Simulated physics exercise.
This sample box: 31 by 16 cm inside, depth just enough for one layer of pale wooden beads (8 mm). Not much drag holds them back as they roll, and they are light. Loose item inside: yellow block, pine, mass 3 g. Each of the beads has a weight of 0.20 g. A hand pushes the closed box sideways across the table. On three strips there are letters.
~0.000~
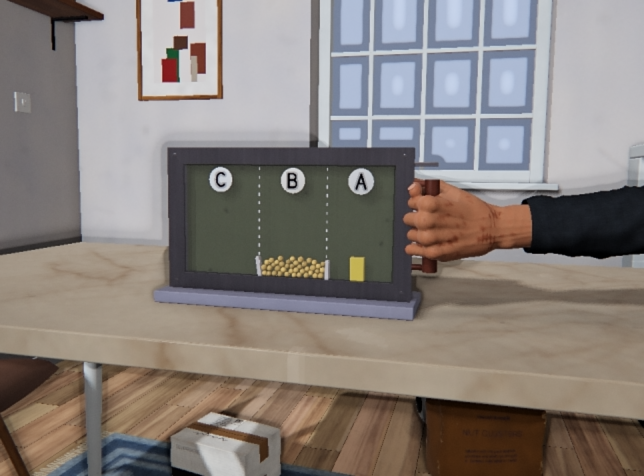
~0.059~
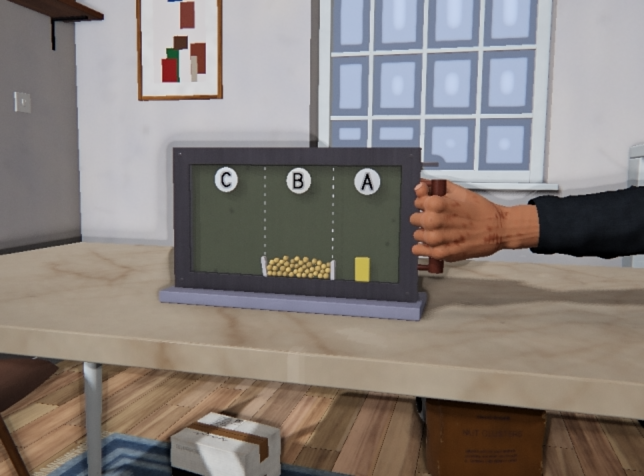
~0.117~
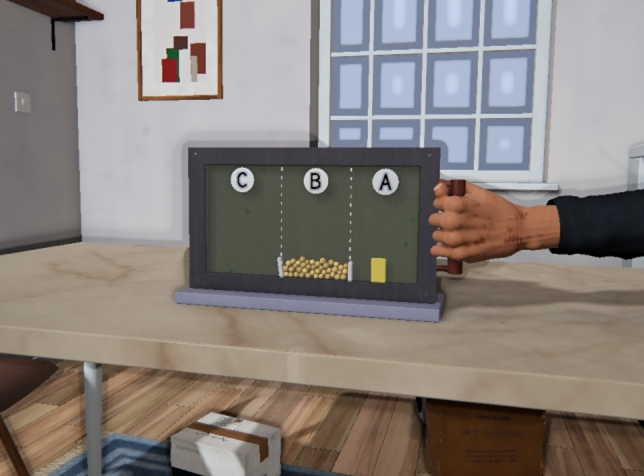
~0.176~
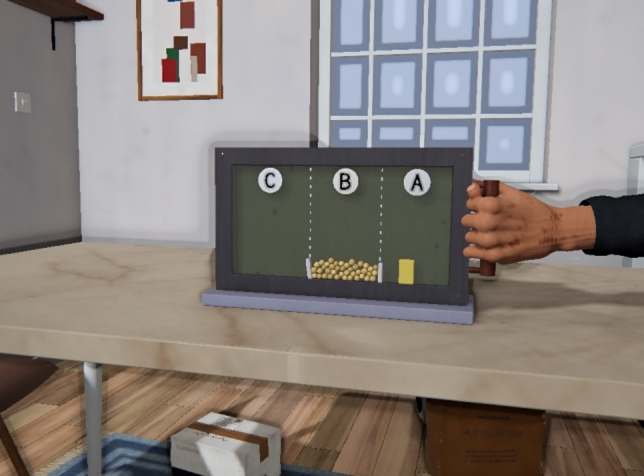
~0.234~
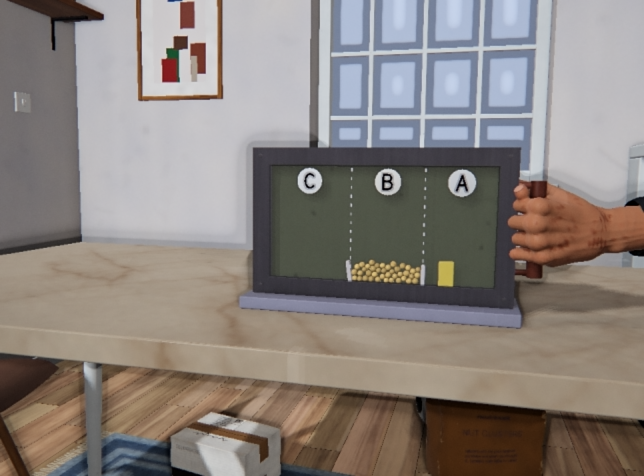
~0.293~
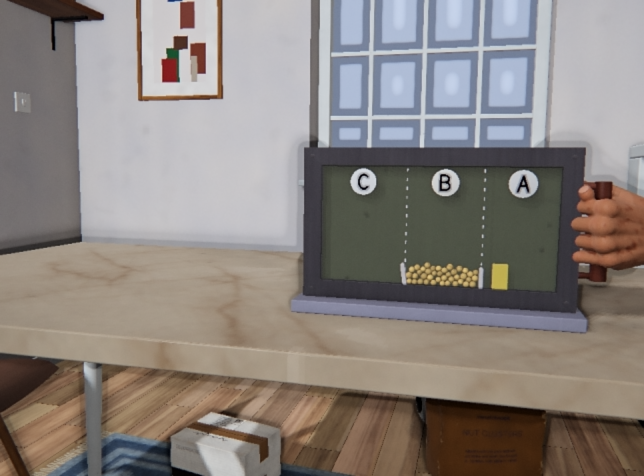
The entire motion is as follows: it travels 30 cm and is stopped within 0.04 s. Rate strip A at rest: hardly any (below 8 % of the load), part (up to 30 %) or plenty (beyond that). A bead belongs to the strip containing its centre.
A part.
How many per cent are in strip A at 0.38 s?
Roughly 0 per cent of it.
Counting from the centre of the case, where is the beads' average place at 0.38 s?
Right by about 2 cm and below by about 6 cm.
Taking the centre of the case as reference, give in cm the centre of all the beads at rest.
The middle sits around 4 cm right of it and 7 cm below it.
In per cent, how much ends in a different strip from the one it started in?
Moved share: About 20 per cent.
By 0.38 s, it is 30 cm to the right; the beads' middle is 2 cm right of and 6 cm below the centre; B 100 %.
By 0.48 s, it is 30 cm to the right; the beads' middle is 4 cm right of and 6 cm below the centre; A 20 %, B 80 %.
By 0.63 s, it is 30 cm to the right; the beads' middle is 4 cm right of and 7 cm below the centre; A 20 %, B 80 %.
Settled by 1.1 s, it is 30 cm to the right; A 20 %, B 80 %, C 0 %.
